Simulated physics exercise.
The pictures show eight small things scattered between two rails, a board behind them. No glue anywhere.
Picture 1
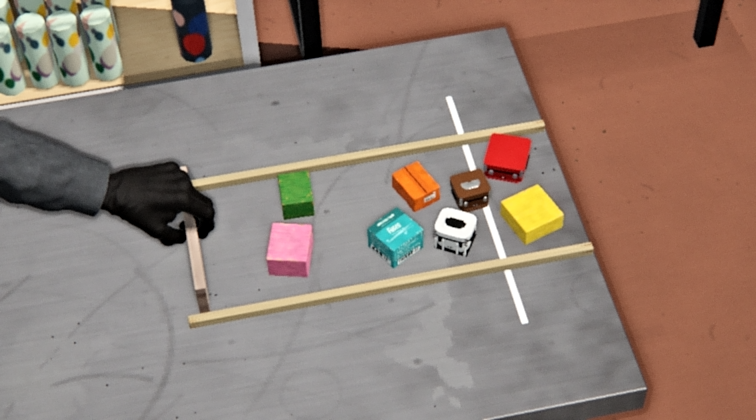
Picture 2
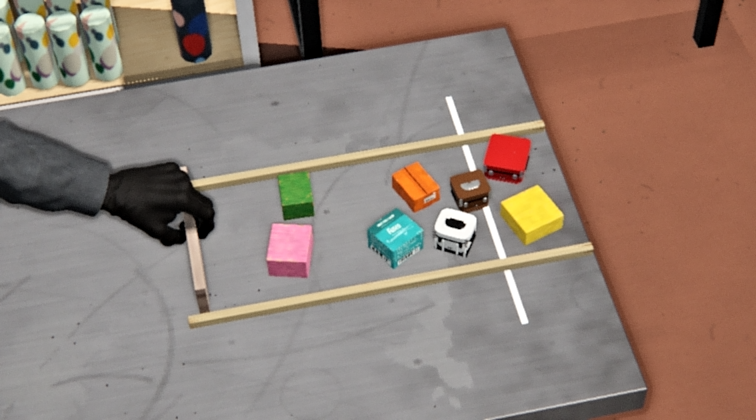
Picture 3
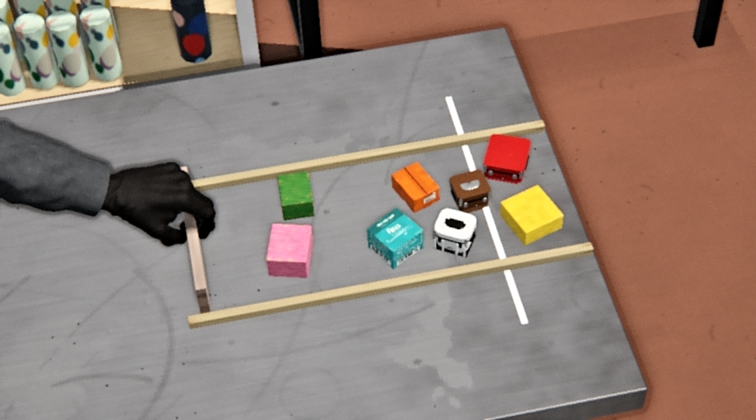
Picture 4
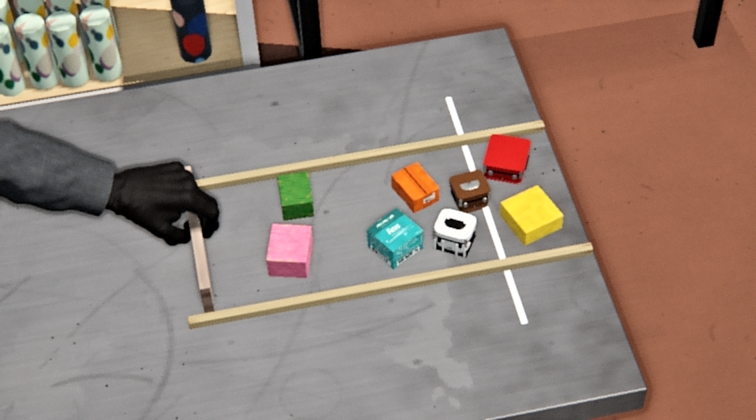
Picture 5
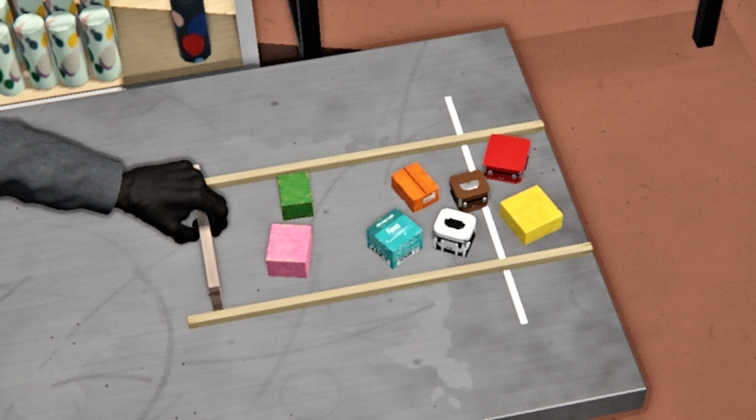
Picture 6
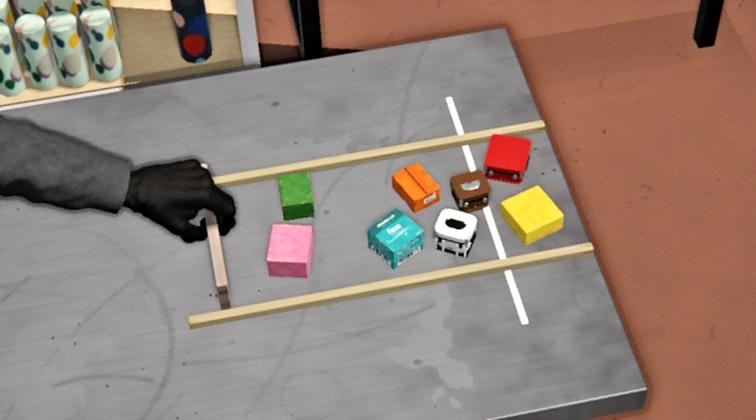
On a gray table, a gloved hand slides a board slightly right toward scattered blocks.
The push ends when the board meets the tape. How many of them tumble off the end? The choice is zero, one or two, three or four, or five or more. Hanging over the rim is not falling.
As it turns out, the number that fall off is one or two.
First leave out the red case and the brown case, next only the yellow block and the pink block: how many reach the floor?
Fallen: 2, and 0 in the other try.
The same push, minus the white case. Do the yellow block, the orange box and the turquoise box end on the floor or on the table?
The yellow block comes down; the orange box stays on; the turquoise box stays on.
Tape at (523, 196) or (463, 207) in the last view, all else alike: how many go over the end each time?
It would be 5 and 1.
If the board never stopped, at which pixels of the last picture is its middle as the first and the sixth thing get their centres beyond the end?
About (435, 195), then (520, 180).
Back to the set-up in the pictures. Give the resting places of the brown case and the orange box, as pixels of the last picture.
First (561, 188), then (523, 172).
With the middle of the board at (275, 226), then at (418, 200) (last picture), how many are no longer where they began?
By then 1, and 7.
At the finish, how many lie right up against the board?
It touches 2.
A little later, none off yet; yellow block at rest near (532, 215); red case at rest near (507, 160); brown case at rest near (470, 192).
Next, none off yet; yellow block shifted a little near (545, 211); red case at rest near (507, 160); brown case moving near (479, 191).
When it is over, the number that fall off is one or two; down, white case and yellow block.
